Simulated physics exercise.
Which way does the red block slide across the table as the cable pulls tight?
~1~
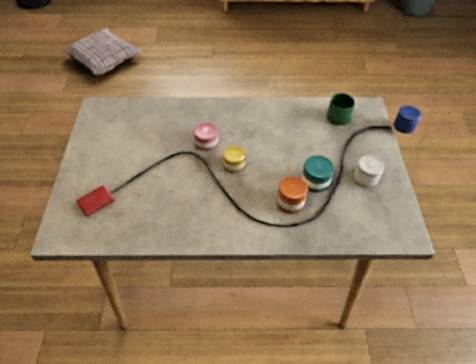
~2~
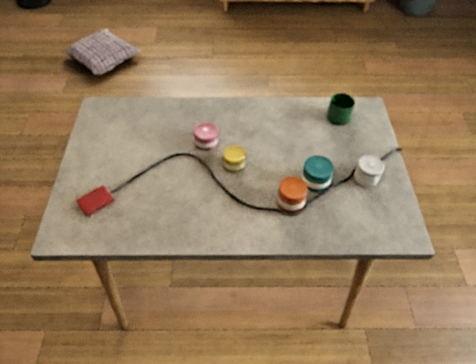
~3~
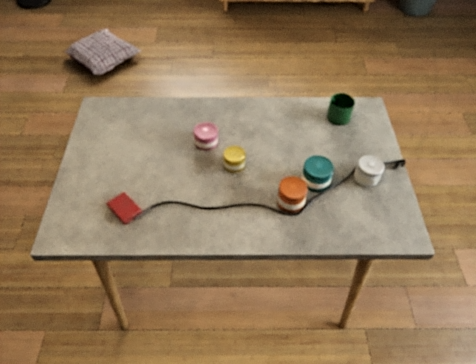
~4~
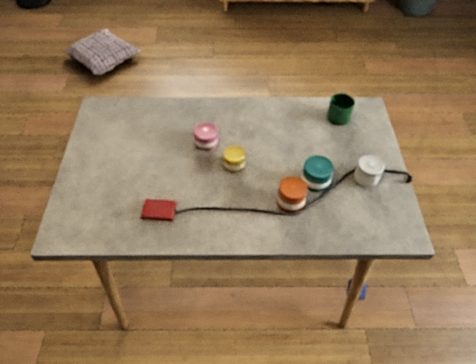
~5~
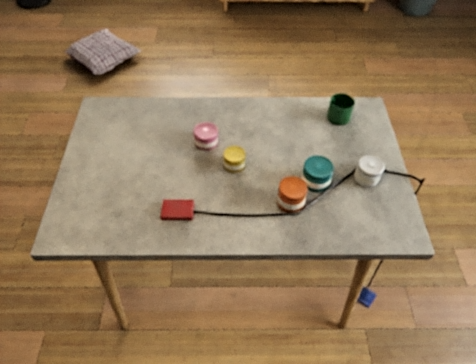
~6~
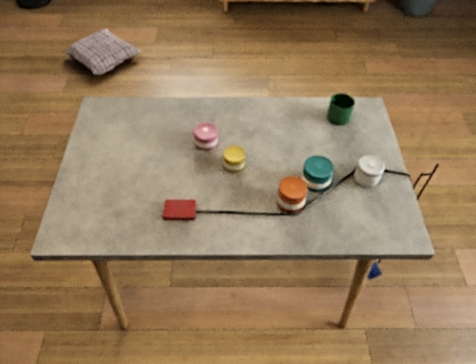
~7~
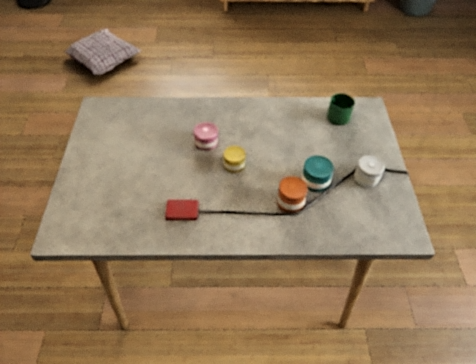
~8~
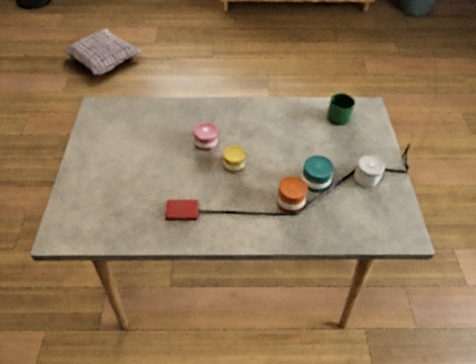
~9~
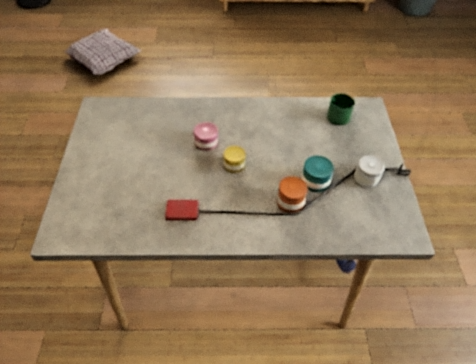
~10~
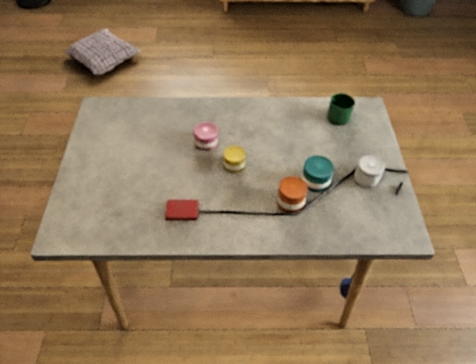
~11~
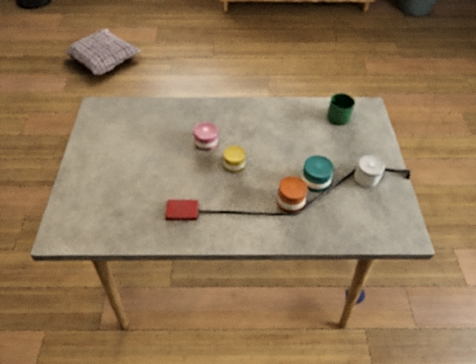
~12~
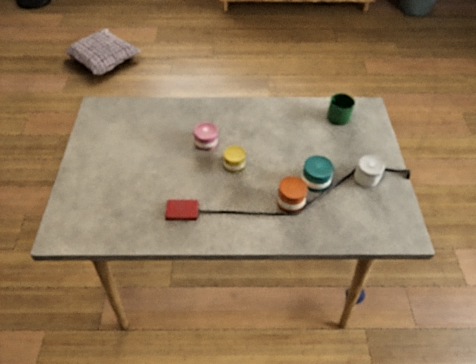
The red block slides to the right, then comes to rest while still on the table.
A table holds canisters as a falling blue object's cable drags a red block right.
